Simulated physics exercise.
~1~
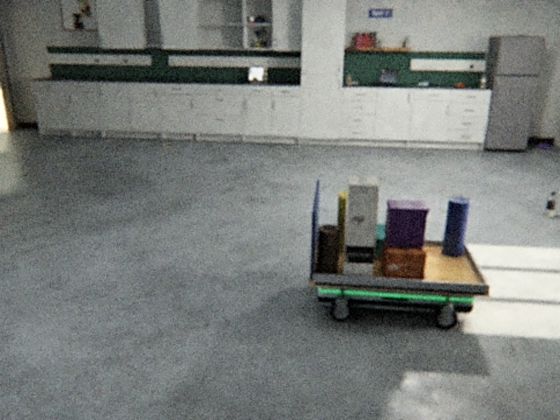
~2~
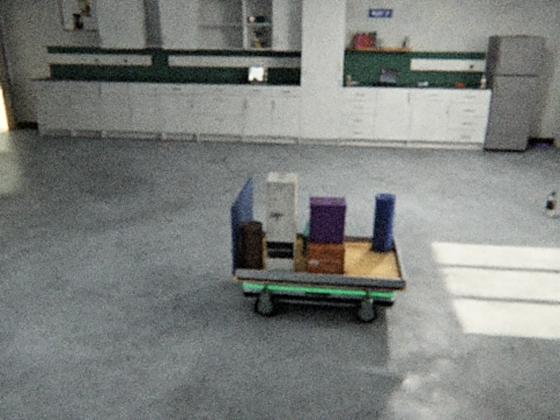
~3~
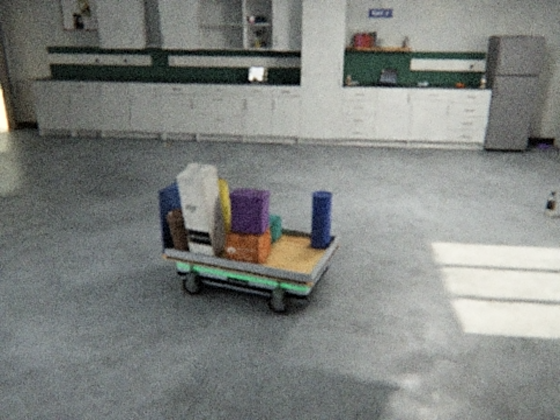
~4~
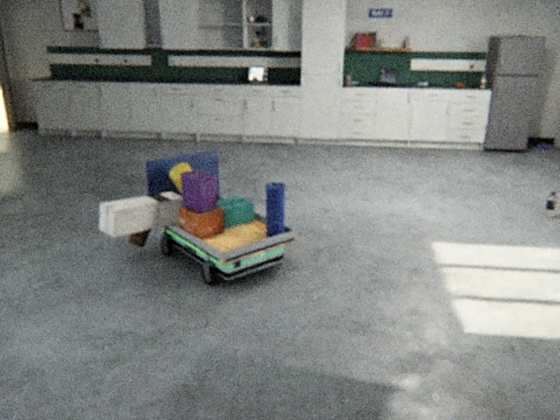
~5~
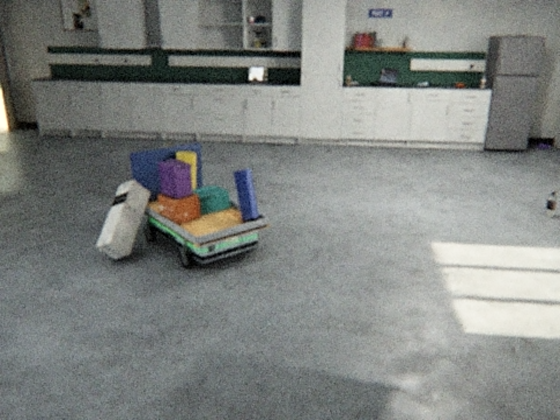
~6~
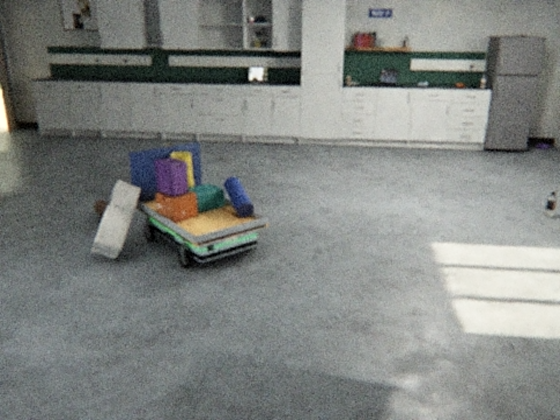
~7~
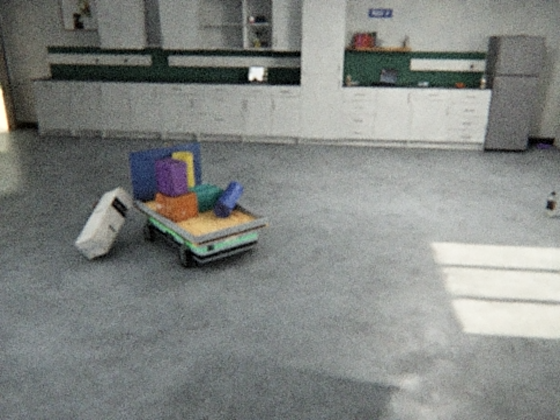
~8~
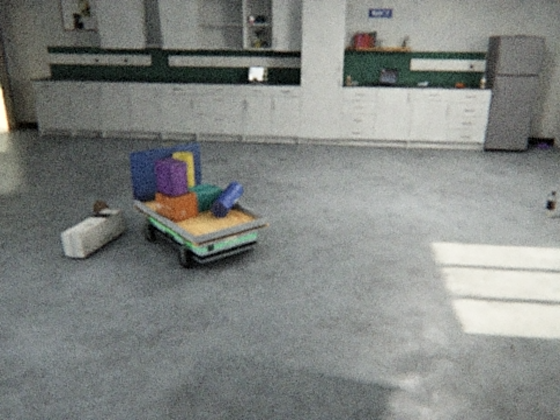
White box and brown canister tumbling off a turning flat cart, which stops as a blue canister topples among the remaining load.
